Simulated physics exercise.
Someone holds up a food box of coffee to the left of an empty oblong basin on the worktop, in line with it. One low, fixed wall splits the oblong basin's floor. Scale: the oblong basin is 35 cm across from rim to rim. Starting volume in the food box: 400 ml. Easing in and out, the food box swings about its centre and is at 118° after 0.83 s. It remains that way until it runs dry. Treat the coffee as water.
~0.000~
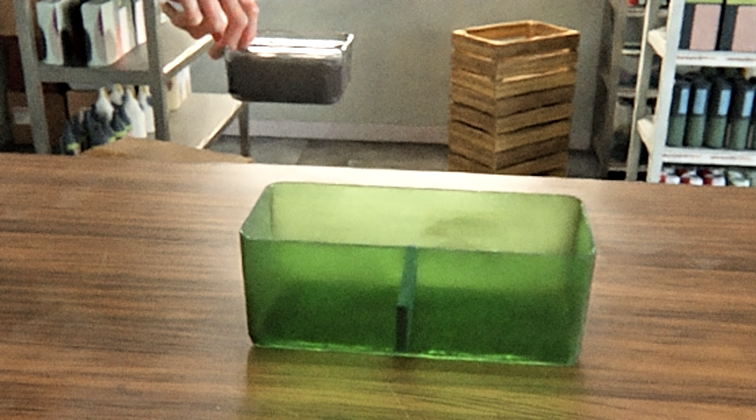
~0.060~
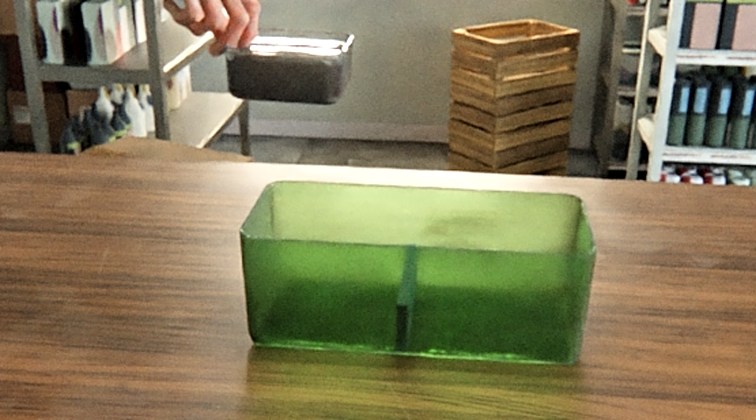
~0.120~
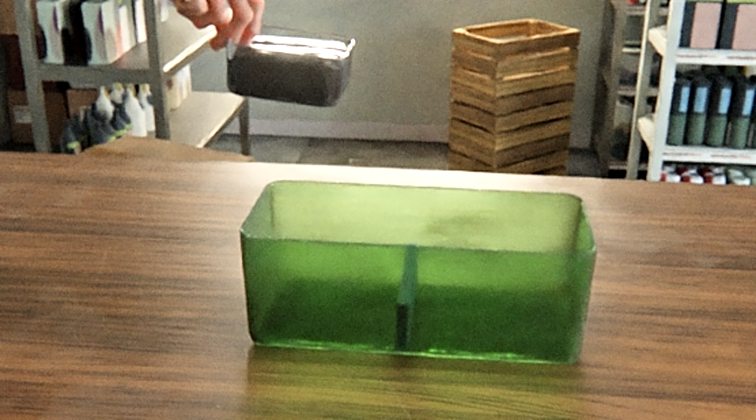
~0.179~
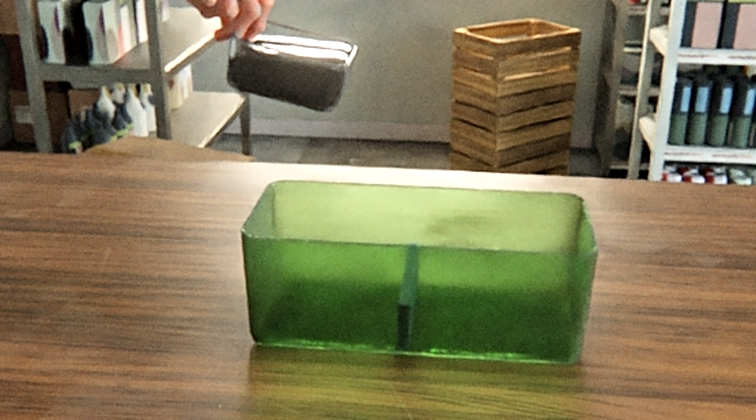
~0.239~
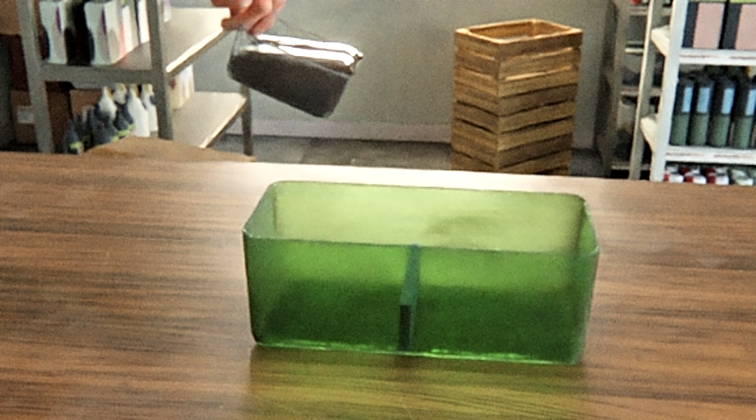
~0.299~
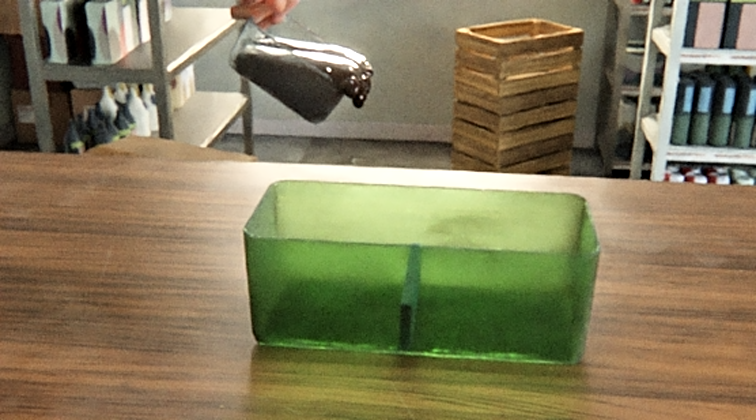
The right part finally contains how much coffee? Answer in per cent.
About 54 in every hundred parts.
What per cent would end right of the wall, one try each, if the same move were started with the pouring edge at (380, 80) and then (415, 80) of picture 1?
I'd say 75 percent on the first go, 90 percent on the next.
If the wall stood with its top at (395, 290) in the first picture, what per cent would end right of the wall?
Then it comes to around 70 per cent.
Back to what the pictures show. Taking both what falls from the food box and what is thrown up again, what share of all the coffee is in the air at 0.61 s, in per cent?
Near 34 per cent of it all.
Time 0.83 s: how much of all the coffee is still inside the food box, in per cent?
About 0 percent.
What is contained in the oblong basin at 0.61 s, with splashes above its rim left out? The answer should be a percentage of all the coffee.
The basin holds roughly 58 in a hundred parts at that moment.
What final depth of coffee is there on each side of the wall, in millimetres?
I'd say close to 8 mm on the left, close to 8 mm on the right.
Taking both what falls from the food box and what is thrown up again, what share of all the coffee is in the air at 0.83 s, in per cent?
I'd say some 4 per cent is in the air.
After 0.61 s the tilt is 98° and 9 per cent is still to pour, 17 is left of the wall and 41 right of it.
After 0.83 s the tilt is 118° and 0 per cent is still to pour, 43 is left of the wall and 53 right of it.
After 1.07 s the tilt is 118° and 0 per cent is still to pour, 45 is left of the wall and 54 right of it.
After 1.33 s the tilt is 118° and 0 per cent is still to pour, 45 is left of the wall and 54 right of it.
In the end 45 per cent lies left of the wall, 54 right of it and 1 outside.
